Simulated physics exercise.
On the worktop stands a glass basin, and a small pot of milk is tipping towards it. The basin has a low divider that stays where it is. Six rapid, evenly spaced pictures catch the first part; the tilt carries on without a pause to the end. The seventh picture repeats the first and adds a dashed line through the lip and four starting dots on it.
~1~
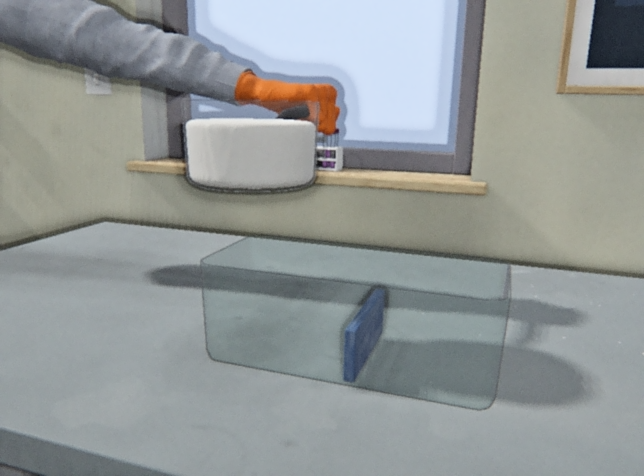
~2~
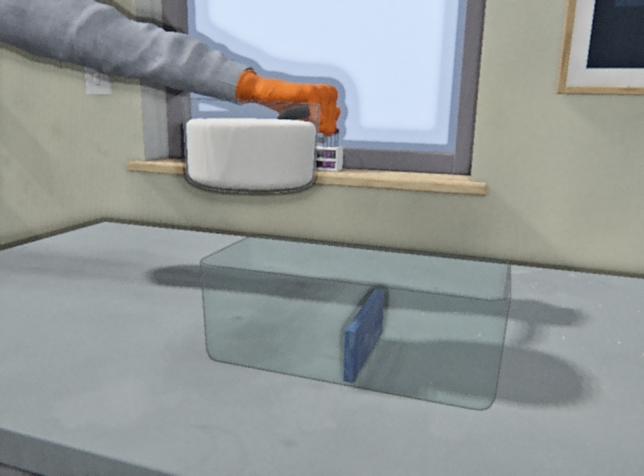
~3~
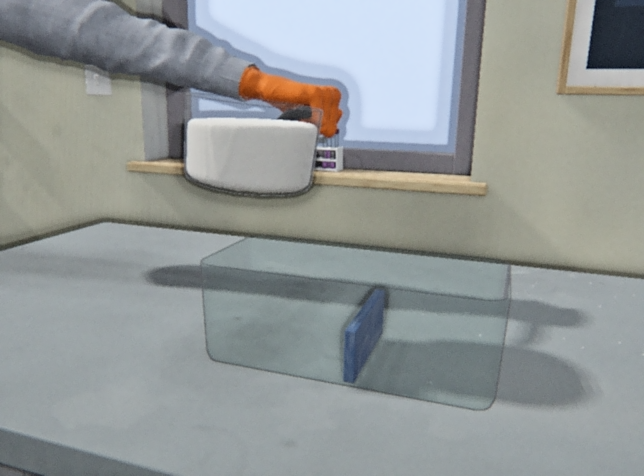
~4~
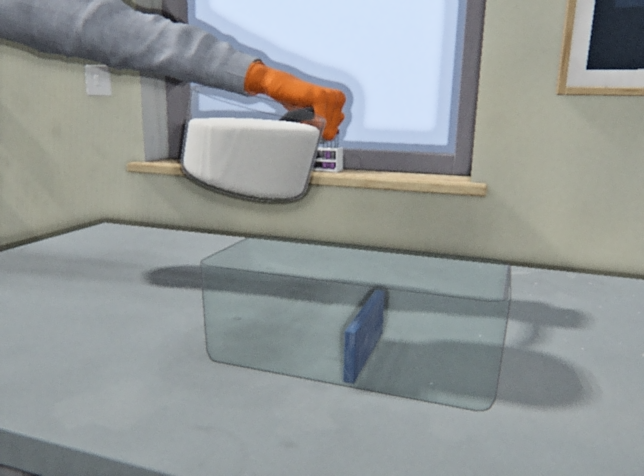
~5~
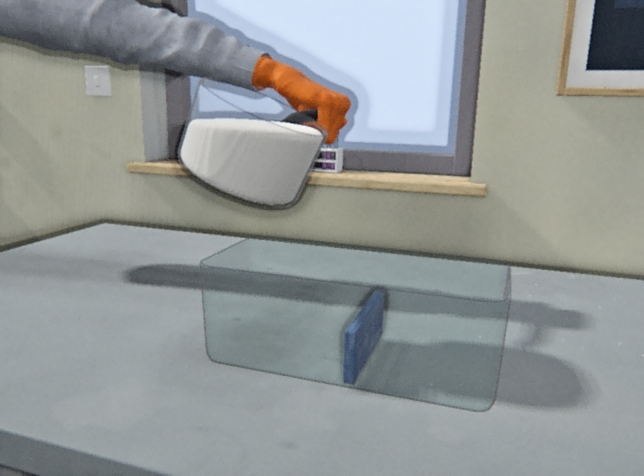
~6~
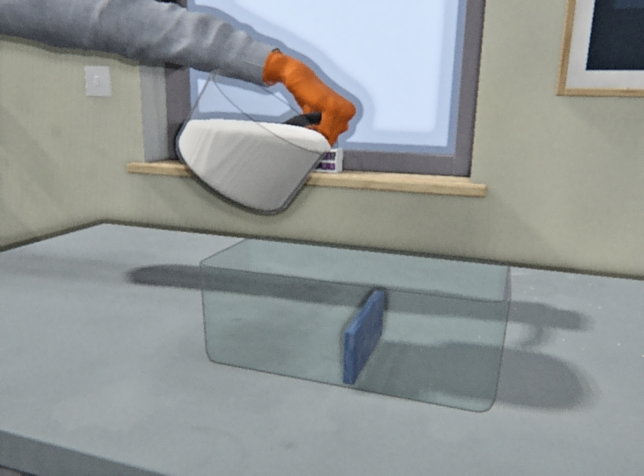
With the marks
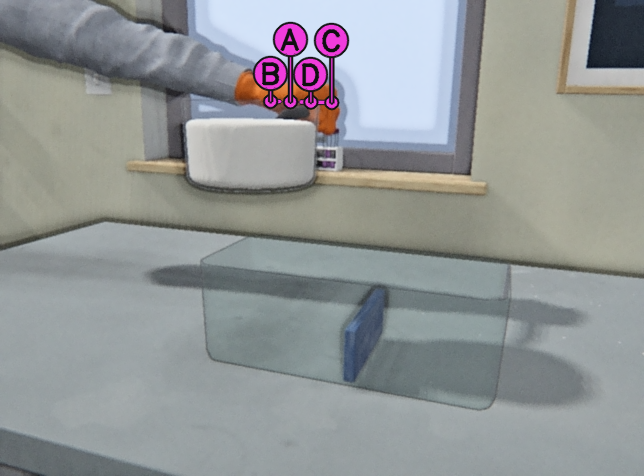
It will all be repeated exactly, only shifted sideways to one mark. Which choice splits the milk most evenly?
The best place is C.
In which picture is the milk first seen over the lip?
Picture 6.
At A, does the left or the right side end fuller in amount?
The left side.
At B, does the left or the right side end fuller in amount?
The left side.
On the marked copy, A at (290, 101); B at (270, 101); C at (331, 102); D at (310, 102).
For place A, about 88 % ends left of the wall and 3 % right of it; 9 % is lost outside.
For place B, about 83 % ends left of the wall and 6 % right of it; 11 % is lost outside.
For place C, about 47 % ends left of the wall and 52 % right of it.
For place D, about 76 % ends left of the wall and 21 % right of it; 4 % is lost outside.
